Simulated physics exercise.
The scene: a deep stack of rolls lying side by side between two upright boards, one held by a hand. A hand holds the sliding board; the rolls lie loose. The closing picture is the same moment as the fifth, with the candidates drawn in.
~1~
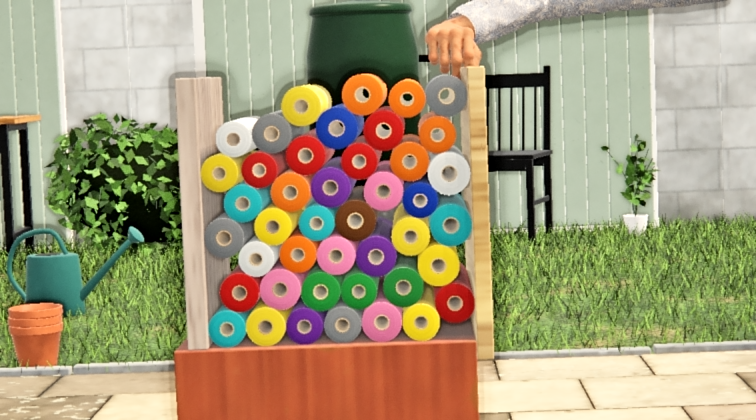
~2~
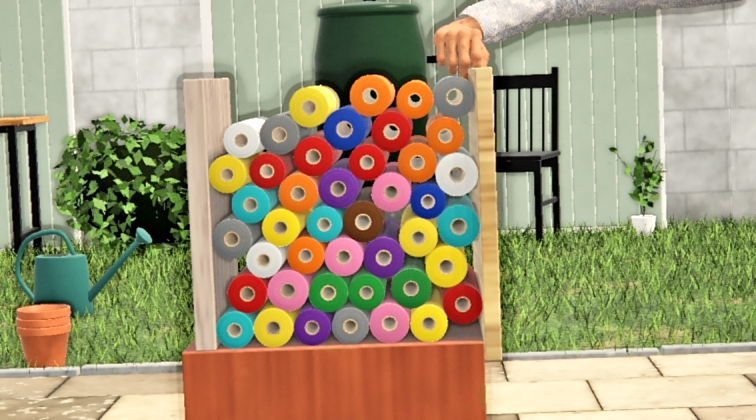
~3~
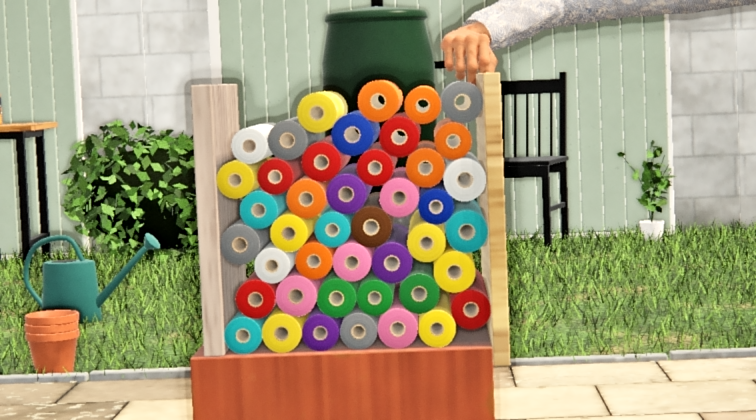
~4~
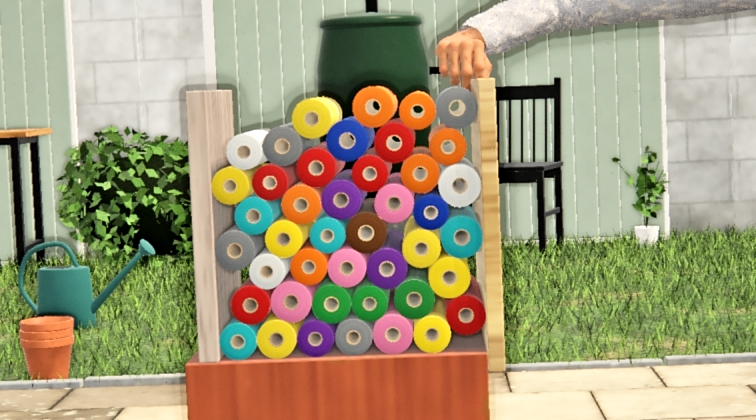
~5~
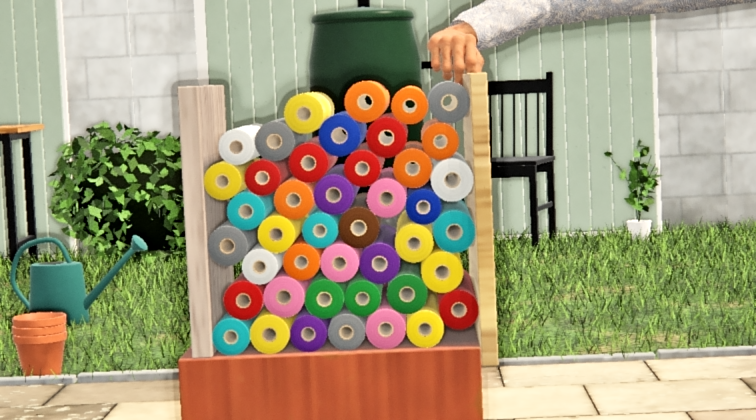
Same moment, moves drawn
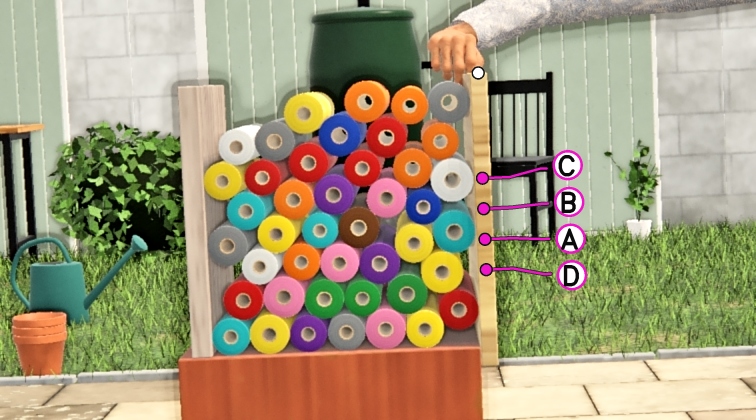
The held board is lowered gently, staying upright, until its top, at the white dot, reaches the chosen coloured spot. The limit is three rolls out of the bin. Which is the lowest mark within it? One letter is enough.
B is the limit.
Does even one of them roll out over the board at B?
Yes, at B.
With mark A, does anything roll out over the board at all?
Yes.
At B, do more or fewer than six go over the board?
Fewer than six.
On the copy, A at (485, 239); B at (484, 209); C at (483, 178); D at (487, 270); the white dot at (479, 73).
On B. First, top of the board (472, 134).
Then, top of the board (475, 204).
Finally, top of the board (475, 208), two out over the board.
By contrast, A more than three out over the board; C one out over the board; D more than three out over the board.
